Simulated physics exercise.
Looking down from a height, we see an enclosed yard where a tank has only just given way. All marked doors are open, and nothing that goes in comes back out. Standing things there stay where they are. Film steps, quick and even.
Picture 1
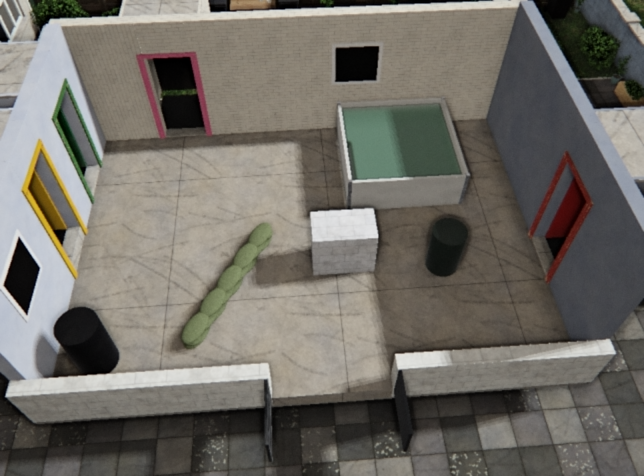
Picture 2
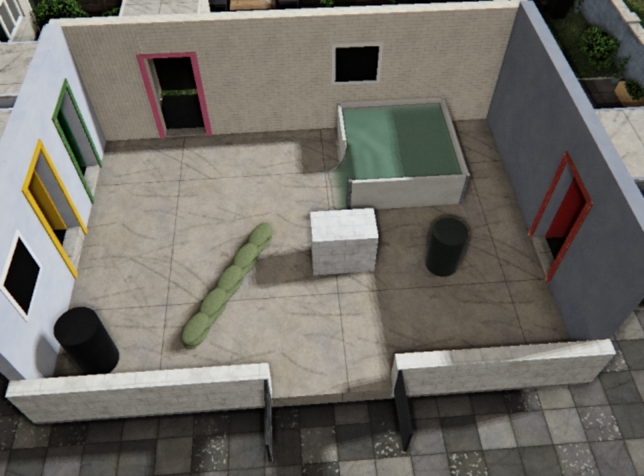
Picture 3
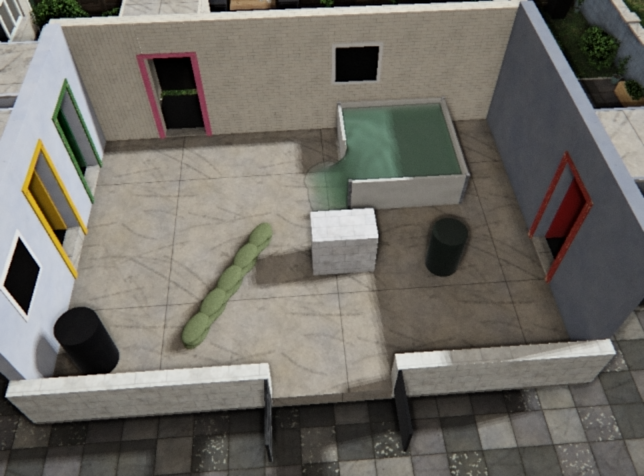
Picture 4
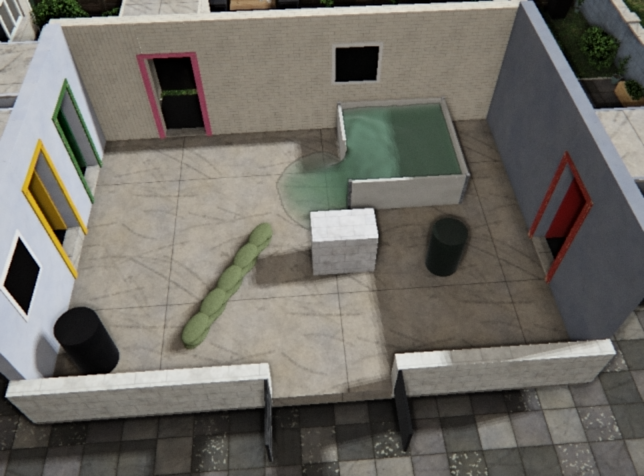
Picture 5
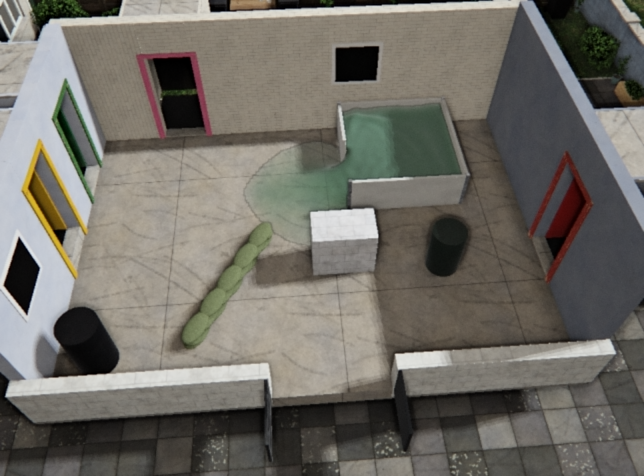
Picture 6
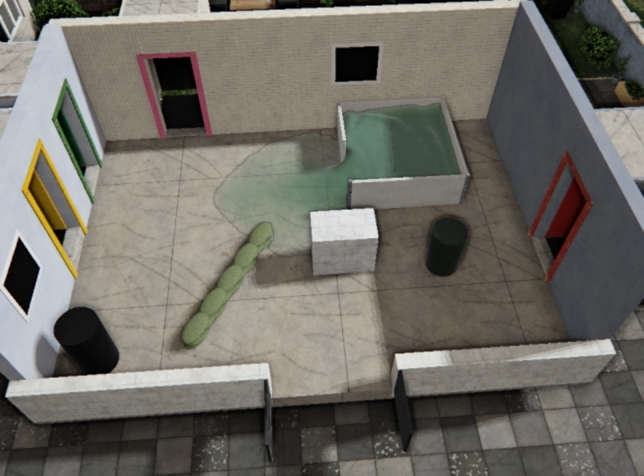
The video shows a walled yard seen from above, where greenish water pours from the left side of a white-walled tank and spreads leftward across the paved floor, reaching the top end of a row of rounded green bushes.
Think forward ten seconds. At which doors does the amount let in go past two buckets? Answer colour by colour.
In order: The yellow door will most likely not exceed two buckets; the green door will most likely exceed two buckets; the pink door will most likely exceed two buckets; the red door will most likely not exceed two buckets.
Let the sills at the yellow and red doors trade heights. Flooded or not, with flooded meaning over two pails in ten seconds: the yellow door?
My reading: Yellow door floods.
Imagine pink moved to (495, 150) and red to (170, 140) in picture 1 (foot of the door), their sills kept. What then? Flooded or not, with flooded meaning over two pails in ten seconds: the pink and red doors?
Looking at it, pink door fails to reach the limit, and red door tops the limit.
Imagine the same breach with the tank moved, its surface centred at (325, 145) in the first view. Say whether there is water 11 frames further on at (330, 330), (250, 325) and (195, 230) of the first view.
As listed: Untouched, untouched, reached.
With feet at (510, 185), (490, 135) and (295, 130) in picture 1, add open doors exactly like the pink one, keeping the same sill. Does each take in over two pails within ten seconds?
Door by door: Ends up below, ends up below, ends up below.
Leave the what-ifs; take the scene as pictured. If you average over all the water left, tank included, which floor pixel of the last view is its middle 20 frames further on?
I'd put it at around (278, 202).
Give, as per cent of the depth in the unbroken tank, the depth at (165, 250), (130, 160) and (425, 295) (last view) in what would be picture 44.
Respectively 8, 18 and 0 per cent.
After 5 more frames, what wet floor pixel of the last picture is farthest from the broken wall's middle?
About (96, 229).
A moment on, water covers 30 % of the floor; the yellow door not reached, the green door not reached, the pink door not reached, the red door not reached.
Next, water covers 45 % of the floor; the yellow door wet at the sill, nothing in, the green door under two buckets in, the pink door under two buckets in, the red door not reached.
Then, water covers 55 % of the floor; the yellow door wet at the sill, nothing in, the green door far over two buckets in, the pink door over two buckets in, the red door not reached.
Later, water covers 60 % of the floor; the yellow door wet at the sill, nothing in, the green door far over two buckets in, the pink door far over two buckets in, the red door not reached.
In the end, water covers 70 % of the floor; the yellow door wet at the sill, nothing in, the green door far over two buckets in, the pink door far over two buckets in, the red door not reached.
